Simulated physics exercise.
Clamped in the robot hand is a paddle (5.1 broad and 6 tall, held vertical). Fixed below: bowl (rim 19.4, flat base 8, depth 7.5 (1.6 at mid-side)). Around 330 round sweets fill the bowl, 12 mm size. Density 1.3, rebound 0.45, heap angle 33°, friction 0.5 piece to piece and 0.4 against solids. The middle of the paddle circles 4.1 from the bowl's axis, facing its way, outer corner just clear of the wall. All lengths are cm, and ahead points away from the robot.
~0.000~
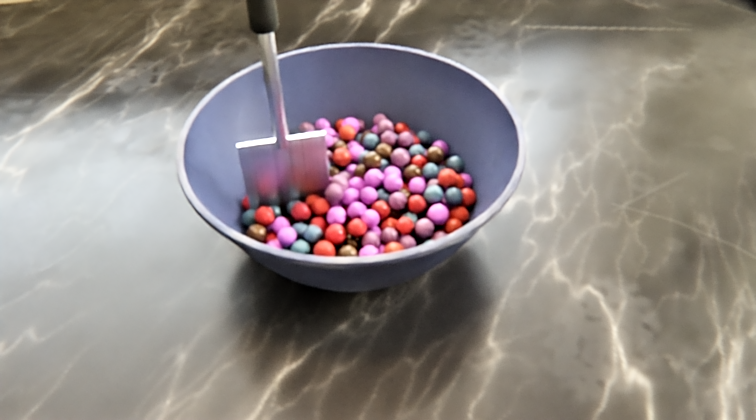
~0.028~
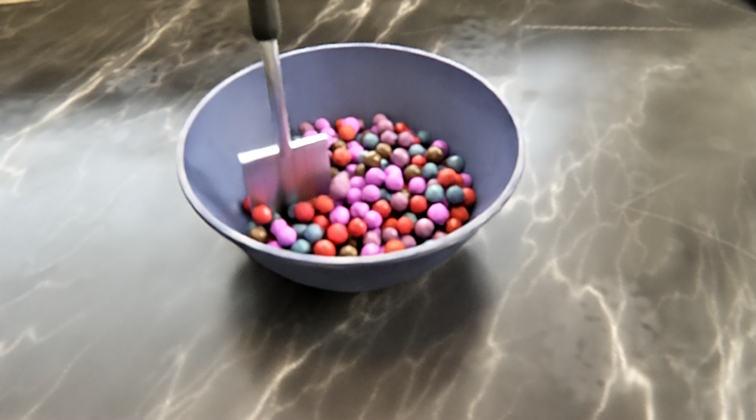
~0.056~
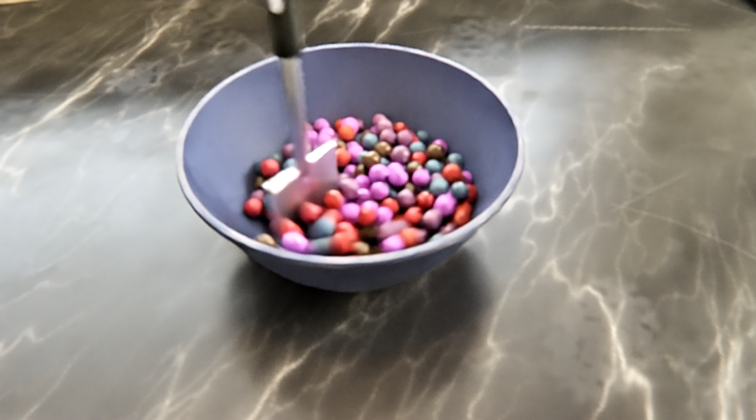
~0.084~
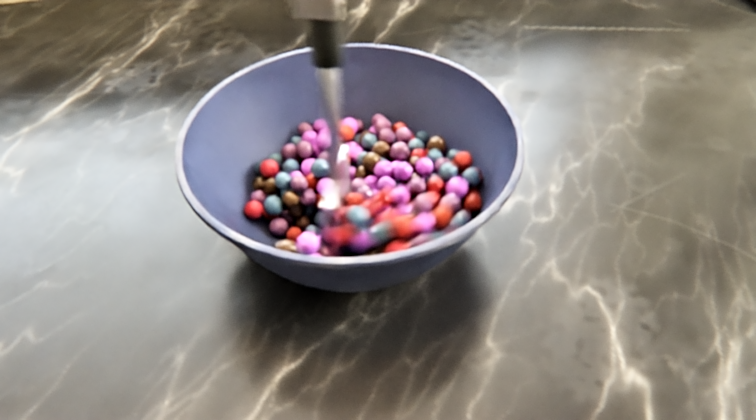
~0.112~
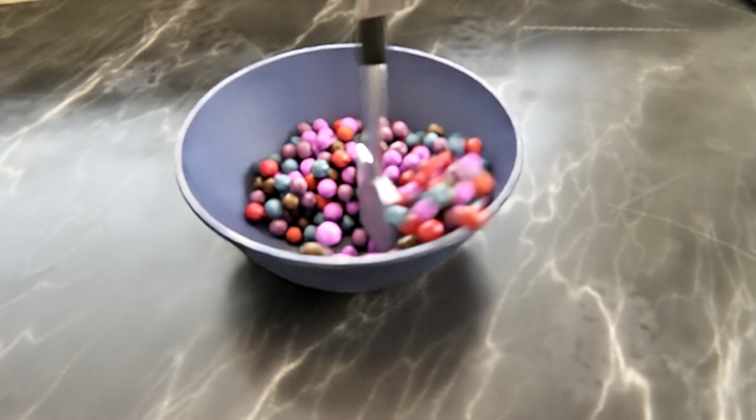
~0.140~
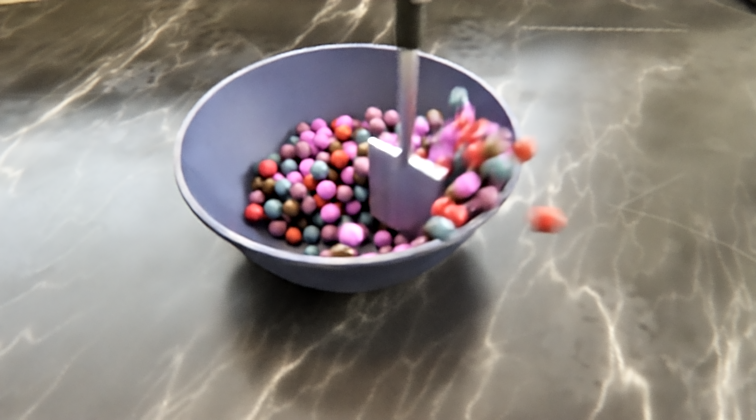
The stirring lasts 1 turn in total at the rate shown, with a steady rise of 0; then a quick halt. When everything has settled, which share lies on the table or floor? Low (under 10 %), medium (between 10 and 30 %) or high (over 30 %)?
Share on the table or floor: High (over 30 %).
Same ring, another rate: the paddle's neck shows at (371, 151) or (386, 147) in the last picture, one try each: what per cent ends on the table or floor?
Some 20 and 25 per cent.
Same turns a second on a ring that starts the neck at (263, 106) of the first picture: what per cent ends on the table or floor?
About 30 per cent.
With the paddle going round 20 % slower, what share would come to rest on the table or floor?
It would be near 25 per cent.
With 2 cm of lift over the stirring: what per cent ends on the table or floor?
Some 25 per cent.
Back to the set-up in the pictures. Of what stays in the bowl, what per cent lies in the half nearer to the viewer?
Roughly 65 per cent.
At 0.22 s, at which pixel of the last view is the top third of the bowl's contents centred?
Near (411, 84).
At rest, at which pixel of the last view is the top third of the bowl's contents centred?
At about (333, 248).
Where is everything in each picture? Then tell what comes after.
In the first picture, the paddle neck at (278, 118), 0° round; upper third of the load around (372, 182), from x 250 to 465, top at y 120; 333 in the bowl.
In the second picture, the paddle neck at (281, 126), 11° round; upper third of the load around (371, 183), from x 250 to 465, top at y 120.
In the third picture, the paddle neck at (300, 144), 39° round; upper third of the load around (379, 192), from x 255 to 470, top at y 120.
In the fourth picture, the paddle neck at (335, 154), 69° round; upper third of the load around (398, 201), from x 255 to 475, top at y 120.
In the fifth picture, the paddle neck at (375, 150), 99° round; upper third of the load around (427, 190), from x 255 to 480, top at y 120; 332 in the bowl, 1 in flight or on the tool.
In the sixth picture, the paddle neck at (406, 135), 130° round; upper third of the load around (452, 161), from x 255 to 545, top at y 100; 331 in the bowl, 2 in flight or on the tool.
After 0.22 s, 213° round, highest piece 14 above the table; 306 in the bowl, 27 in flight or on the tool.
After 0.29 s, 297° round, highest piece 13 above the table; 259 in the bowl, 6 on the table or floor, 68 in flight or on the tool.
After 0.53 s, 0° round, highest piece 7 above the table; 207 in the bowl, 124 on the table or floor, 2 in flight or on the tool.
After 1.23 s, 0° round, highest piece 6 above the table; 207 in the bowl, 126 on the table or floor.
In the end, 207 in the bowl, 126 on the table or floor. That is 38 % on the table or floor.
